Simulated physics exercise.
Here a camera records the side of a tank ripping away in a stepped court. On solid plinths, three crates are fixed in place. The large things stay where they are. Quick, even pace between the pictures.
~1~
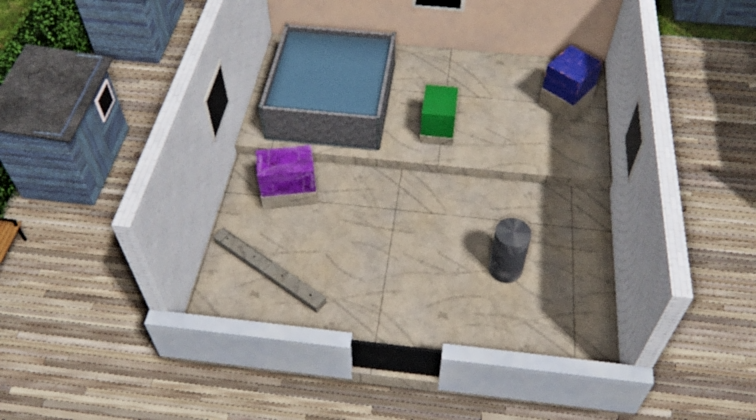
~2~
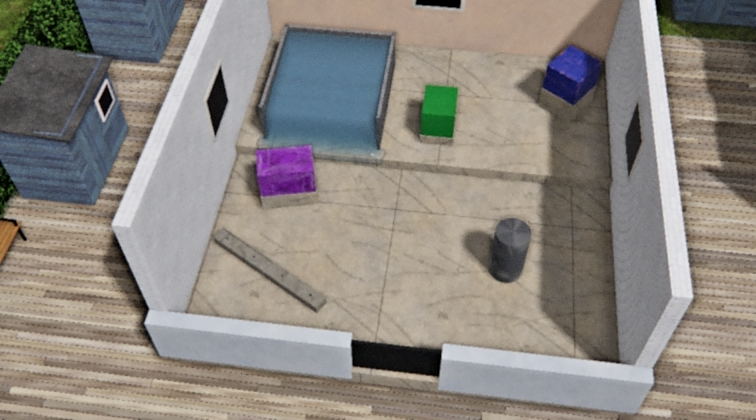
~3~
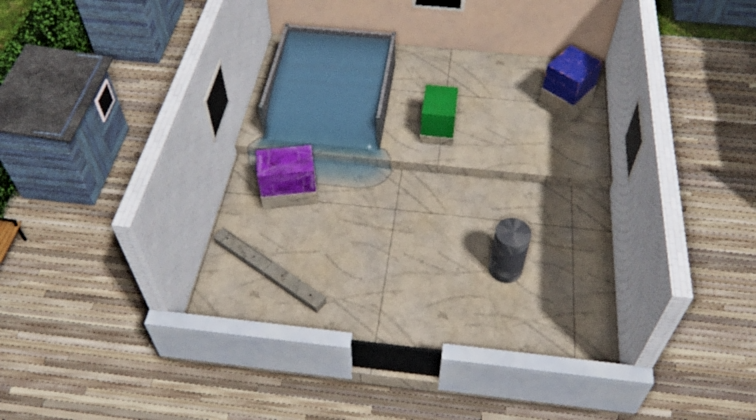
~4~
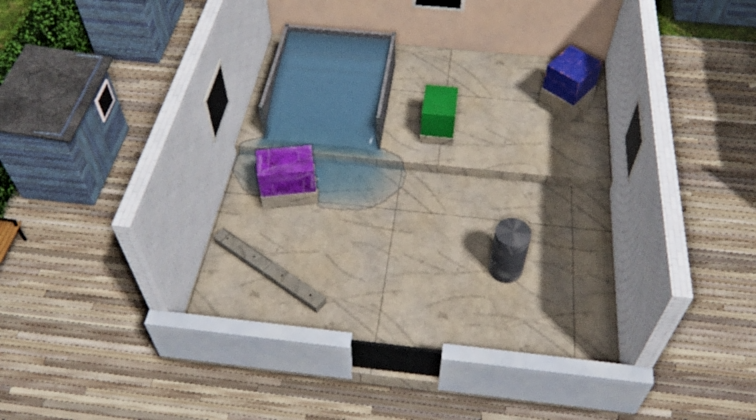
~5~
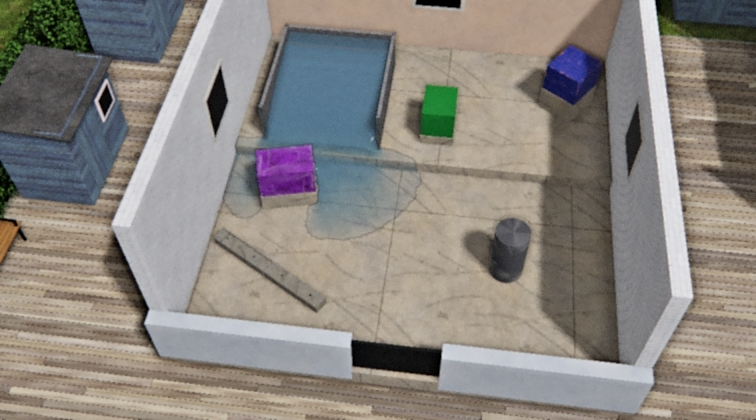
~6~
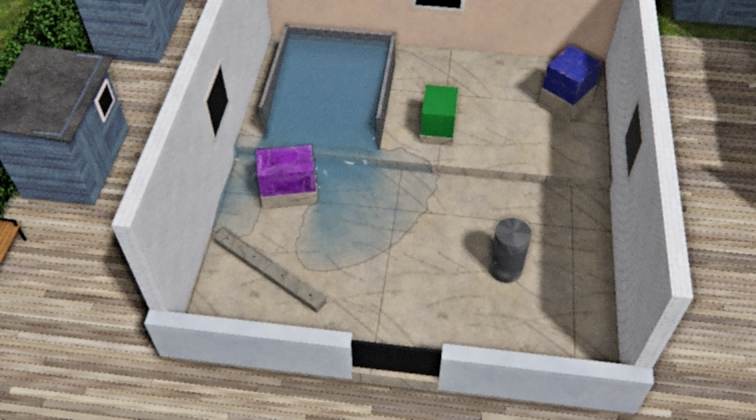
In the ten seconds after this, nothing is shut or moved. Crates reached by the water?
Result: The green crate will avoid the water. The purple crate will meet the water. The blue crate will avoid the water.
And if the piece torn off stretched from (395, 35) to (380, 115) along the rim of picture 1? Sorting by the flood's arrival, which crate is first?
The crate marked green comes first.
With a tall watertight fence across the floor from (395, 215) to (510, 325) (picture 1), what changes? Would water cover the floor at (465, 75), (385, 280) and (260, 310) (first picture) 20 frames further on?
Outcome by spot, in order - unwatered, watered, watered.
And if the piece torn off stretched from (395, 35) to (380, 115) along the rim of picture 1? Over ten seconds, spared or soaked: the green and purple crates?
In that case the green one is flooded and the purple one is never flooded.
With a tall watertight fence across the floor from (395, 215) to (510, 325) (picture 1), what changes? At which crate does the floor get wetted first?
That would be the purple-painted one.
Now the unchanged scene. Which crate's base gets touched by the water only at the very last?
Last comes the crate marked green.
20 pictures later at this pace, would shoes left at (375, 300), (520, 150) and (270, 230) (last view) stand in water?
First inundated, second spared, third inundated.
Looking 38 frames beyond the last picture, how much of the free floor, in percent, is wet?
My guess is around 70 in a hundred.
A moment on, water covers 30 % of the floor; the green crate not reached, the purple crate water round its plinth, the blue crate not reached.
Next, water covers 45 % of the floor; the green crate not reached, the purple crate water round its plinth, the blue crate not reached.
Then, water covers 60 % of the floor; the green crate not reached, the purple crate water round its plinth, the blue crate not reached.
Later, water covers 70 % of the floor; the green crate not reached, the purple crate water round its plinth, the blue crate water round its plinth.
In the end, water covers 65 % of the floor; the green crate stayed above the water, the purple crate was topped, the blue crate stayed above the water.
